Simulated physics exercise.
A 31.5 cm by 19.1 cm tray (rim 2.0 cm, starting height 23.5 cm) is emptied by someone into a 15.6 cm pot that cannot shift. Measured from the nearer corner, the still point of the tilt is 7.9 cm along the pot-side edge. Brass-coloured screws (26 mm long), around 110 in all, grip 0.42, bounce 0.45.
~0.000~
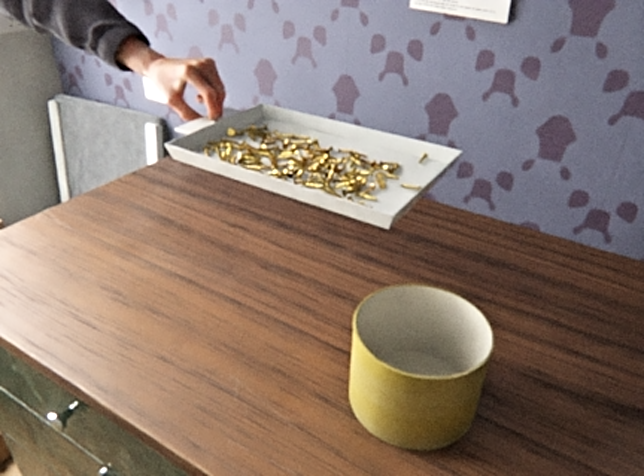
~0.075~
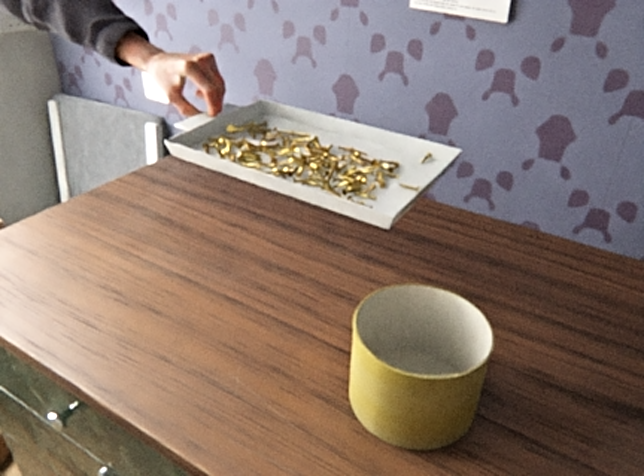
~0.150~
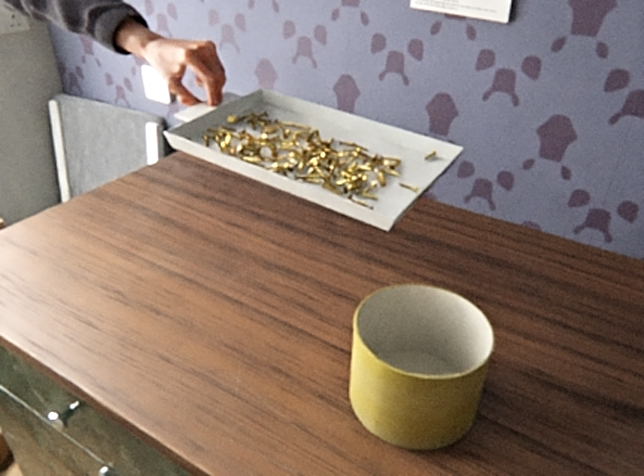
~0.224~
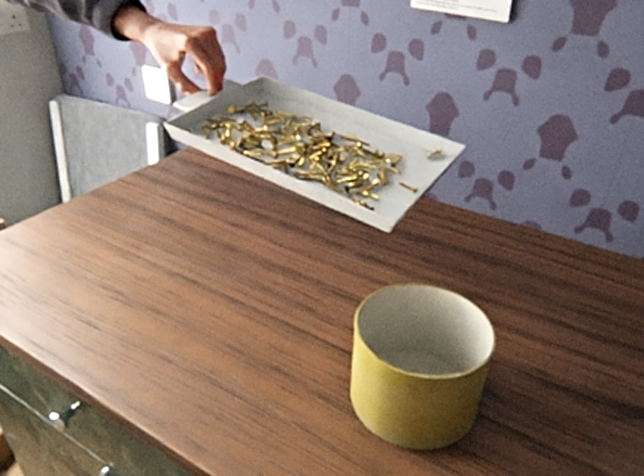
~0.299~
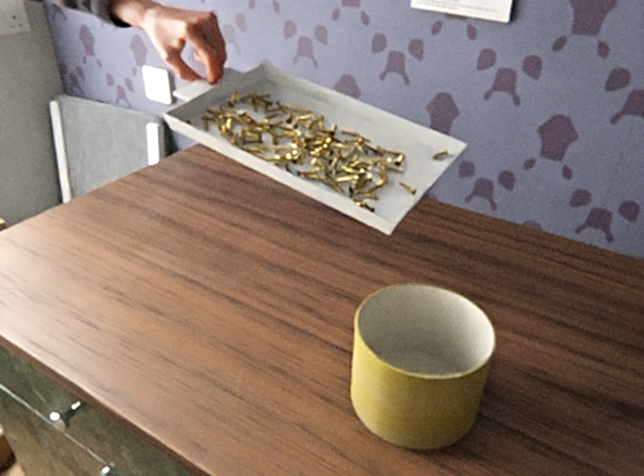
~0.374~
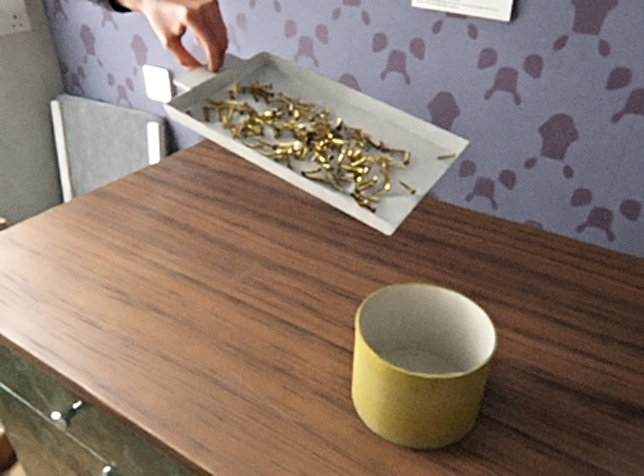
At the start, a hand holds a shallow white tray of brass-coloured screws nearly level above a wooden surface, with a yellow pot standing to the right. The hand then steadily raises the tray's left end, slanting it down toward the right, while the screws stay spread across it and the pot stays still.
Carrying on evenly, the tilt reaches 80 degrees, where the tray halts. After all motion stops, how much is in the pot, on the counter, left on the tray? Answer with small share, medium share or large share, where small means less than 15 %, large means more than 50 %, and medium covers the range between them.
Pot - large share; counter - small share; tray - small share.
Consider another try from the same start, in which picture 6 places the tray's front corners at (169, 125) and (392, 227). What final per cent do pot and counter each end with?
The pot gets 55 and the counter 40.
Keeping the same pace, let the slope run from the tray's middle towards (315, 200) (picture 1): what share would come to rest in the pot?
About 60 per cent.
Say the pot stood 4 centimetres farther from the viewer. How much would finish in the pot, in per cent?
80 %.
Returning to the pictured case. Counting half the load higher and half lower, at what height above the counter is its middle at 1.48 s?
The halfway mark is near 24 cm.
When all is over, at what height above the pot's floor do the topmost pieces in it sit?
I'd put it at close to 2.0 centimetres.
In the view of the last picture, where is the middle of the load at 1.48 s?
Load centre, approx.: (389, 213) px.
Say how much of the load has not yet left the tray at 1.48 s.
Roughly 90 per cent.
Then, at 1.04 s, tilt 45 degrees; the tray holds 100 %, the pot 0 %.
Then, at 1.48 s, tilt 66 degrees; the tray holds 90 %, the pot 10 %.
Then, at 2.00 s, tilt 80 degrees; the tray holds 65 %, the pot 20 %.
At rest (2.9 s), pot 90 %, counter 0 %, tray 5 %.
